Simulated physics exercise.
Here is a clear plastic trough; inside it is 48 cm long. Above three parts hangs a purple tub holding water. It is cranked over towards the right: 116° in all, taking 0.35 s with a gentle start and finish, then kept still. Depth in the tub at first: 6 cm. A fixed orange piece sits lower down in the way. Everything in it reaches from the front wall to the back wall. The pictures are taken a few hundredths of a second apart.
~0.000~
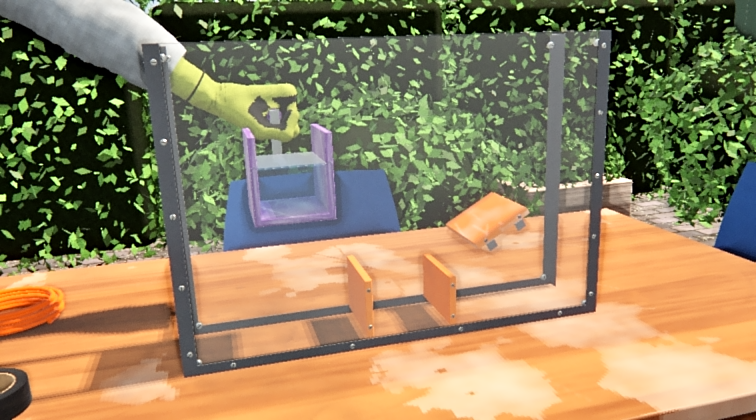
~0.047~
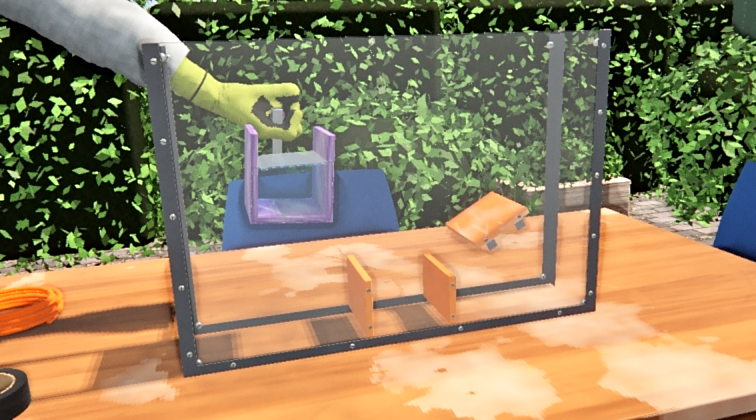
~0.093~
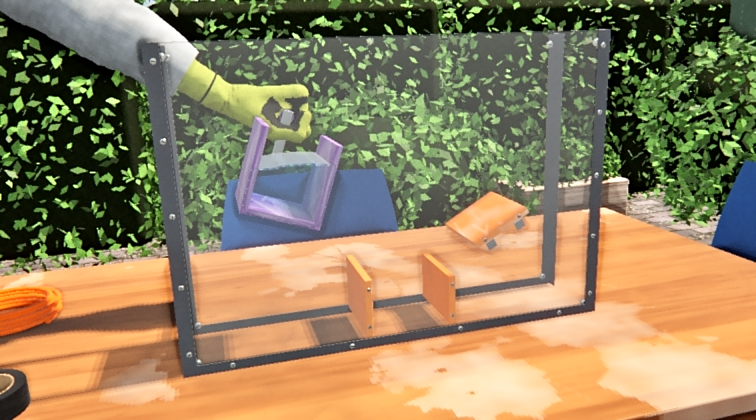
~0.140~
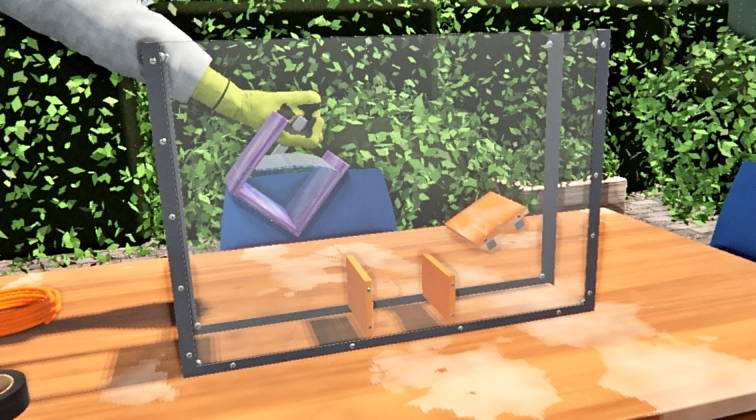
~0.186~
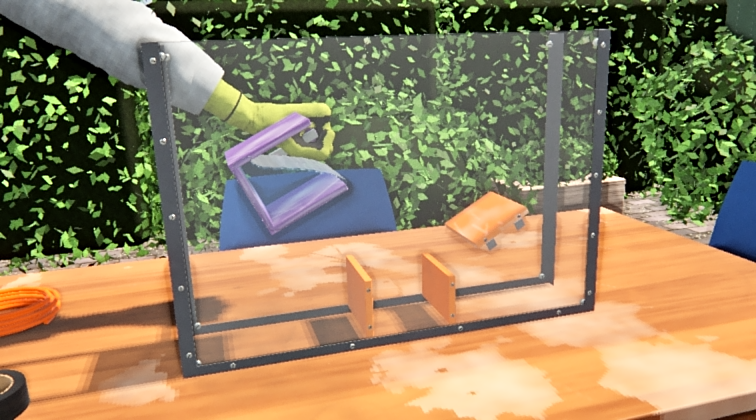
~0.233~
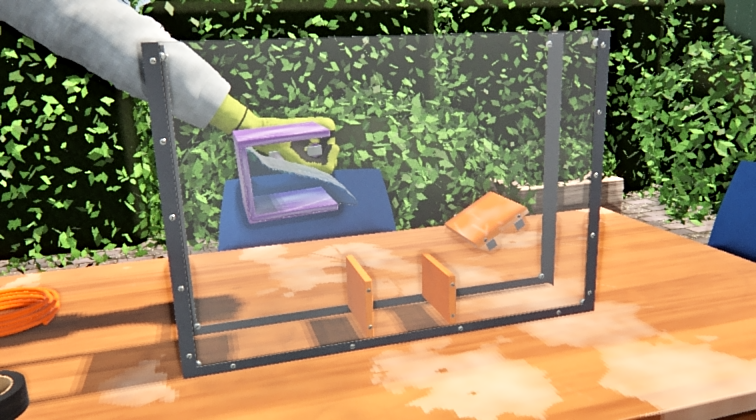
Purple tub of water tilting over to the right in a gloved hand inside a clear trough, its water sloping towards the lip.
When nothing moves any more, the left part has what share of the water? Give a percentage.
The left part gets about 25 per cent.
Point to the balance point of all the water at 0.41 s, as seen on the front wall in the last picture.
Near (350, 263).
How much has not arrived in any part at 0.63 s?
Some 20 per cent.
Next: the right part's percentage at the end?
Some 4 per cent.
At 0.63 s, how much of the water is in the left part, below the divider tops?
About 20 per cent.
After 0.41 s 53 per cent has yet to come down; below, left 16, middle 32, right 0.
After 0.63 s 22 per cent has yet to come down; below, left 21, middle 58, right 0.
After 0.92 s 0 per cent has yet to come down; below, left 24, middle 72, right 4.
In the end the left part holds 24, the middle 72 and the right 4 per cent.
